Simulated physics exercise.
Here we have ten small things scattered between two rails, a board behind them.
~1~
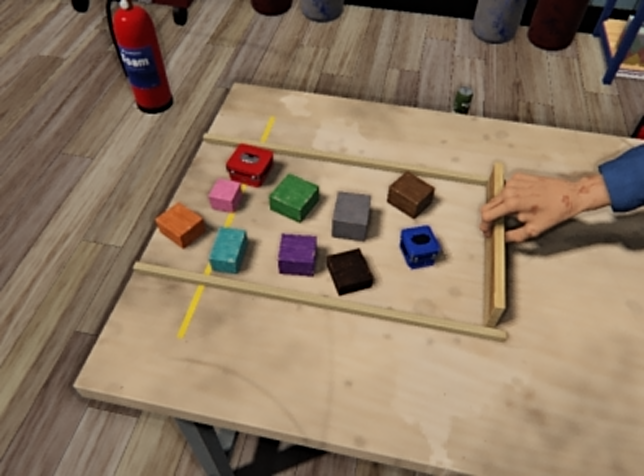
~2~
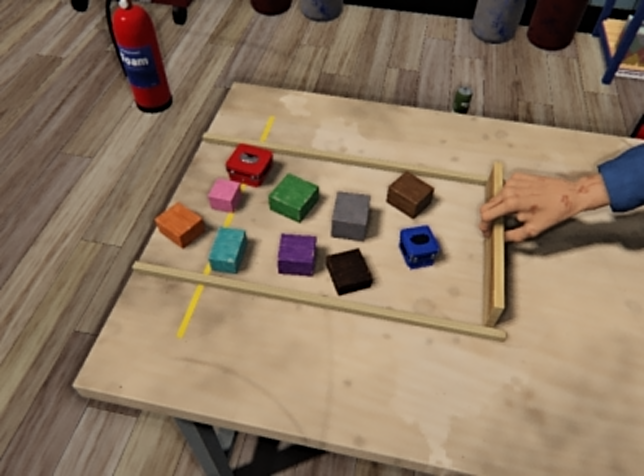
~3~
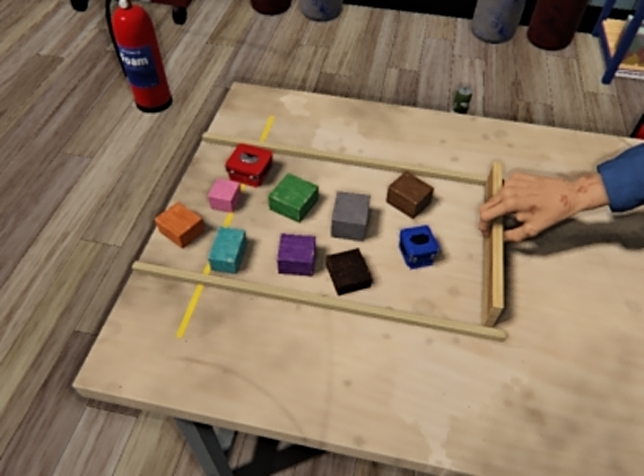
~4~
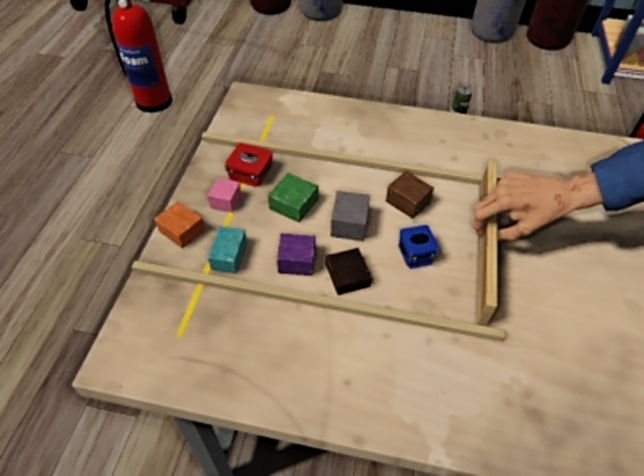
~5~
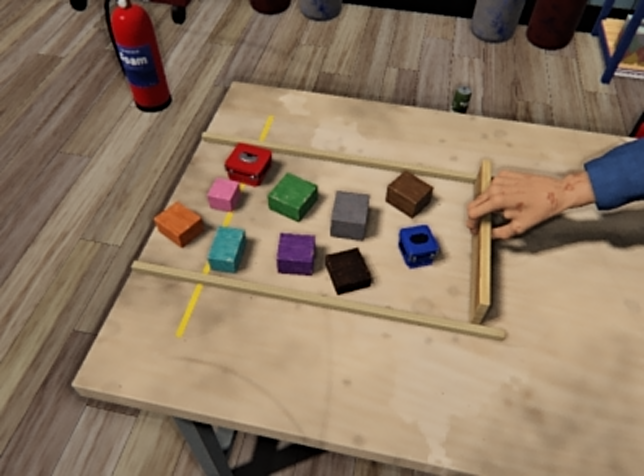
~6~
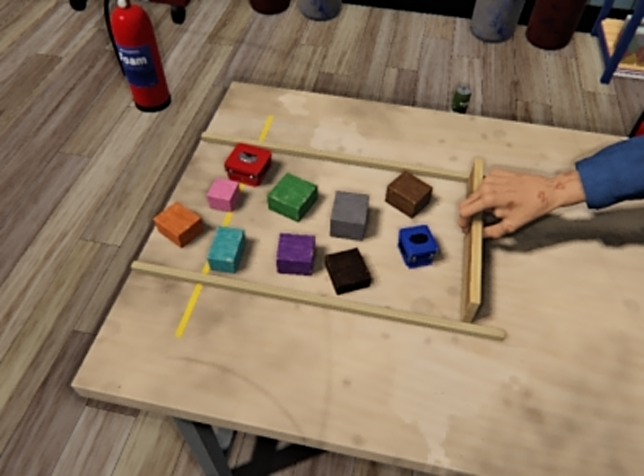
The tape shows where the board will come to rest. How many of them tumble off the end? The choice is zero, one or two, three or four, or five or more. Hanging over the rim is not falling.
The number that fall off is three or four.
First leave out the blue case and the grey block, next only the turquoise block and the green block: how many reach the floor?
The counts: 2 and 2.
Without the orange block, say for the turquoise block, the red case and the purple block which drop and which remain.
The turquoise block falls, the red case comes down, the purple block holds on.
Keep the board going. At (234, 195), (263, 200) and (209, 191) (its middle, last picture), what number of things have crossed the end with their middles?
The counts: 3, 1 and 6.
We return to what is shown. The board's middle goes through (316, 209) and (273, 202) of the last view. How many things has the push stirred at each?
By then 8, and 10.
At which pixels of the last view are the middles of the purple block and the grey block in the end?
The purple block stops around (166, 232); the grey block around (198, 186).
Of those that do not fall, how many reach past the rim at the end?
It comes to 2.
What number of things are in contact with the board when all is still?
That makes 3.
Early on, none off yet; orange block at rest near (179, 225); pink block at rest near (224, 195); red case at rest near (249, 165).
A while later, none off yet; orange block at rest near (179, 225); pink block at rest near (224, 195); red case moving near (243, 161).
Further along, none off yet; orange block travelled about its own width near (152, 214); pink block travelled about its own width near (195, 199); red case travelled about its own width near (200, 151).
Finally, the number that fall off is three or four; lost, turquoise block, red case and orange block.
